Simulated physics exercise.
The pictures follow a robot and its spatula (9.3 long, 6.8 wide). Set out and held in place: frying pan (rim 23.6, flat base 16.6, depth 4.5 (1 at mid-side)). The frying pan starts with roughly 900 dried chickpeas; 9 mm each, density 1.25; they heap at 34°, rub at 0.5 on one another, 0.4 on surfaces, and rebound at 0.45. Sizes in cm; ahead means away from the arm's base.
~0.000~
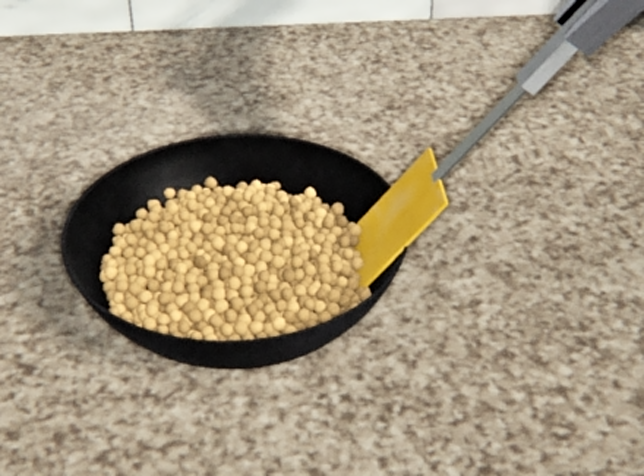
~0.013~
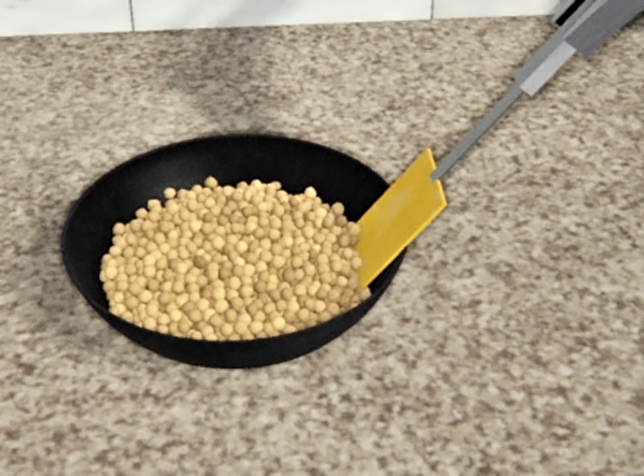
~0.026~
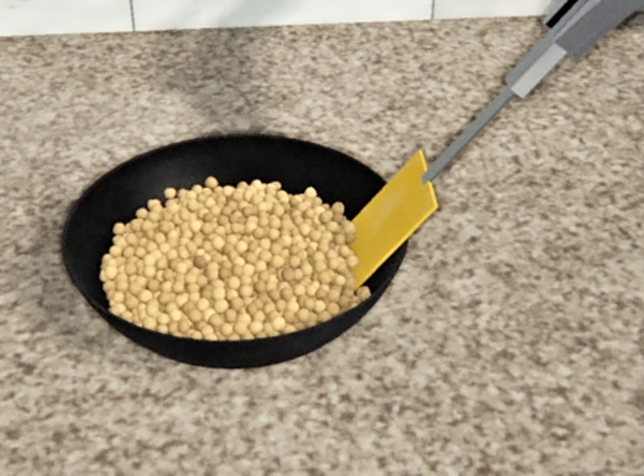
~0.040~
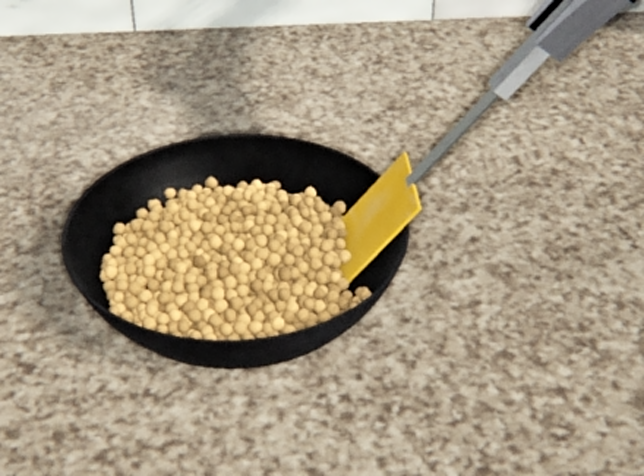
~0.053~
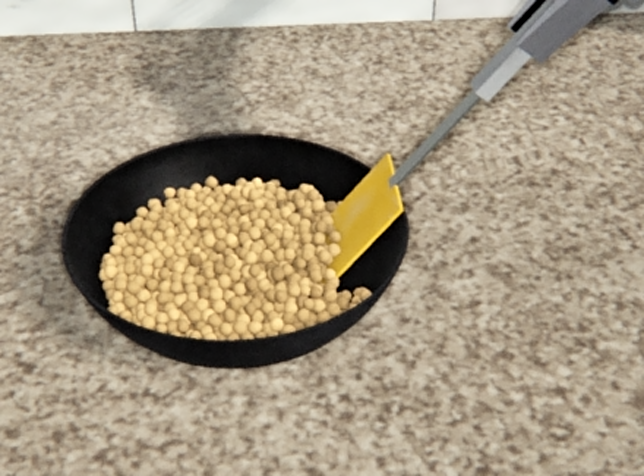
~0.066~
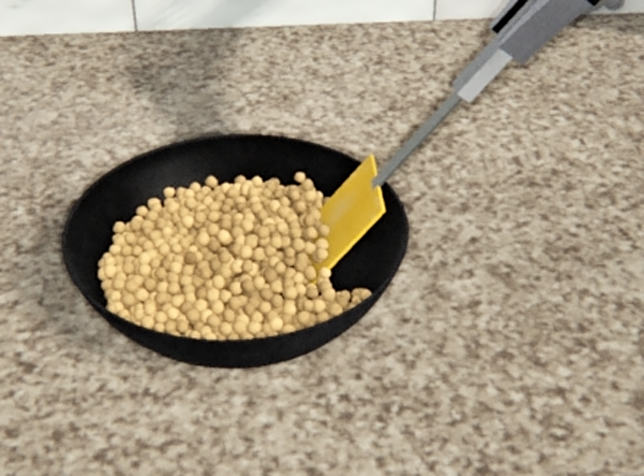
To begin with, a yellow spatula held by a grey robot arm rests against the right side of a heap of chickpeas in a black frying pan on a speckled counter. The spatula then moves slowly left, pushing the nearby chickpeas inward and baring some of the pan's right side.
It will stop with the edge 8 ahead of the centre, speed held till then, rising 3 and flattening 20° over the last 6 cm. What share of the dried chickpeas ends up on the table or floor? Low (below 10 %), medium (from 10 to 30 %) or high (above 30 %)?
Answer: Medium; from 10 to 30 % of the dried chickpeas finish on the table or floor.
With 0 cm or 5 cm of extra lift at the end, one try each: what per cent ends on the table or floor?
Some 5 and 15 per cent.
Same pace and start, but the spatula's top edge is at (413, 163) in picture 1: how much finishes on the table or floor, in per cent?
About 15 per cent.
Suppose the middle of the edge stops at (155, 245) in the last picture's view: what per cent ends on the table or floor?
Some 5 per cent.
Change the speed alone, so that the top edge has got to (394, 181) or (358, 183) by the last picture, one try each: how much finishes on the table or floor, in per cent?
About 5 and 20 per cent.
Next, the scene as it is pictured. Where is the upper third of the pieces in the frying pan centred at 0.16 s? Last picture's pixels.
Near (178, 242).
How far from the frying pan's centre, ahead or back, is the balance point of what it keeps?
About 3.0 cm ahead.
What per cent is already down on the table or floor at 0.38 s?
Roughly 15 per cent.
After 0.11 s, sloping 52°, highest piece 7 above the table; 900 in the frying pan.
After 0.16 s, sloping 45°, highest piece 7 above the table; 900 in the frying pan.
After 0.38 s, sloping 32°, highest piece 5 above the table; 776 in the frying pan, 121 on the table or floor, 3 on the blade or in flight.
After 1.43 s, sloping 32°, highest piece 5 above the table; 776 in the frying pan, 124 on the table or floor.
In the end, 776 in the frying pan, 124 on the table or floor. That is 14 % on the table or floor.
